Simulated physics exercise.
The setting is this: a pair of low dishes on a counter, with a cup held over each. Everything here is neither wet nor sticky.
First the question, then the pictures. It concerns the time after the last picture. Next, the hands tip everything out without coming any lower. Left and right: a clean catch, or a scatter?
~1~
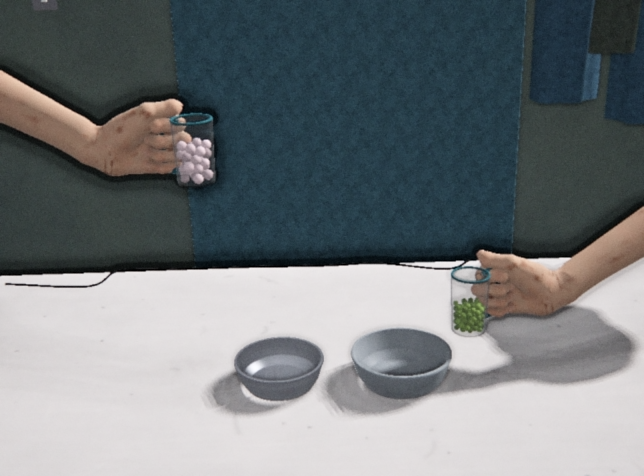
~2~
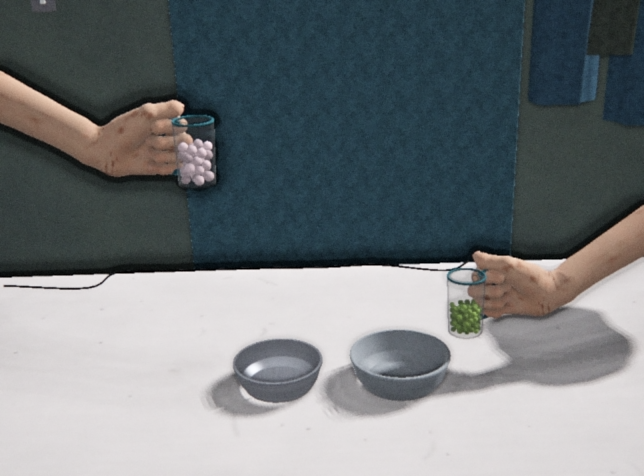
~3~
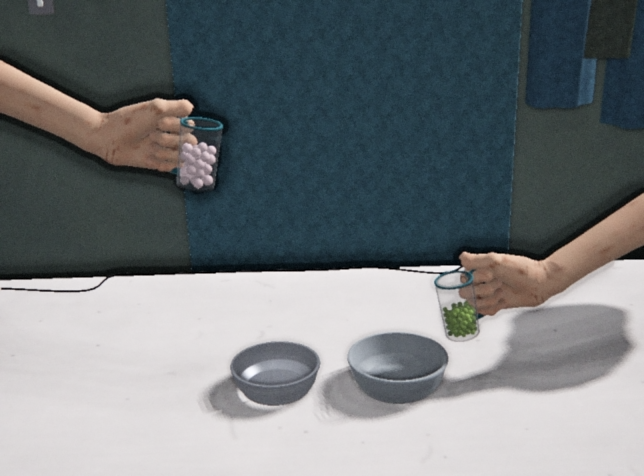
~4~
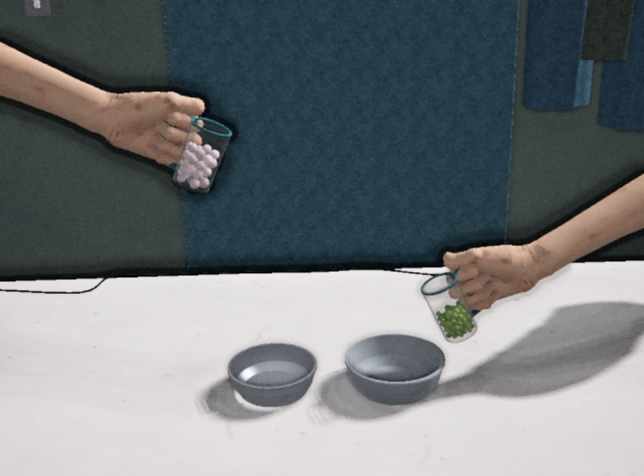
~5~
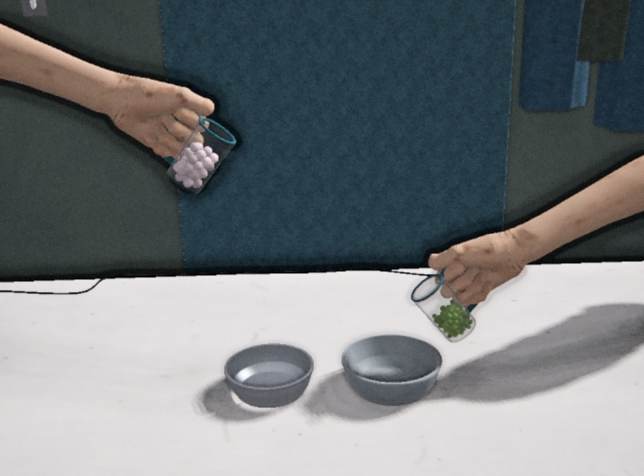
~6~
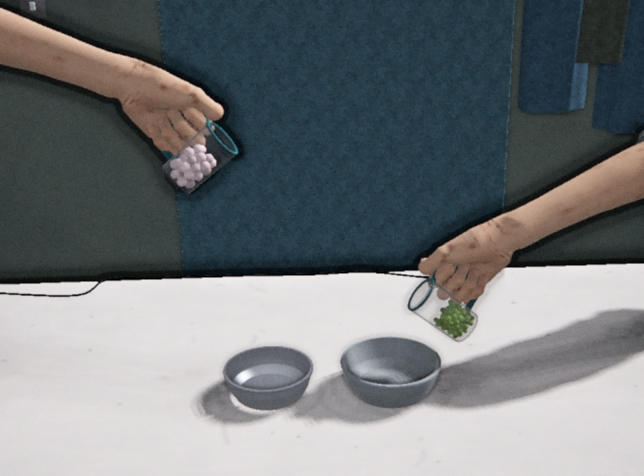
In order: Left dish spills; right dish contains everything.
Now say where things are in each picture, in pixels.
The first frame shows left dish (277, 384), empty; left cup (194, 151), holding sugar pearls, high above its dish; right dish (406, 380), empty; right cup (469, 302), holding dried peas, just above its dish.
The second frame shows left cup (195, 152), upright; right cup (466, 304), upright.
The third frame shows left cup (198, 155), tipped 10°; right cup (458, 307), tipped 10°.
The fourth frame shows left cup (201, 156), tipped 24°; right cup (450, 308), tipped 24°.
The fifth frame shows left cup (200, 157), tipped 37°; right cup (444, 309), tipped 37°.
The sixth frame shows left dish (266, 393); left cup (199, 159), tipped 50°; right dish (396, 389); right cup (443, 311), tipped 50°.
Then, 0.24 s later than the last frame, left, every one still in the cup; right, every one still in the cup.
Then, 0.53 s later than the last frame, left, every one still in the cup; right, every one still in the cup.
Then, 0.86 s later than the last frame, left, roughly half still in the cup, about a tenth in the dish, roughly half in the air; right, the larger part still in the cup, about a tenth in the dish, about a tenth in the air.
When it is over, left, roughly two thirds in the dish, roughly a quarter outside the dish; right, every one in the dish, not one outside the dish.
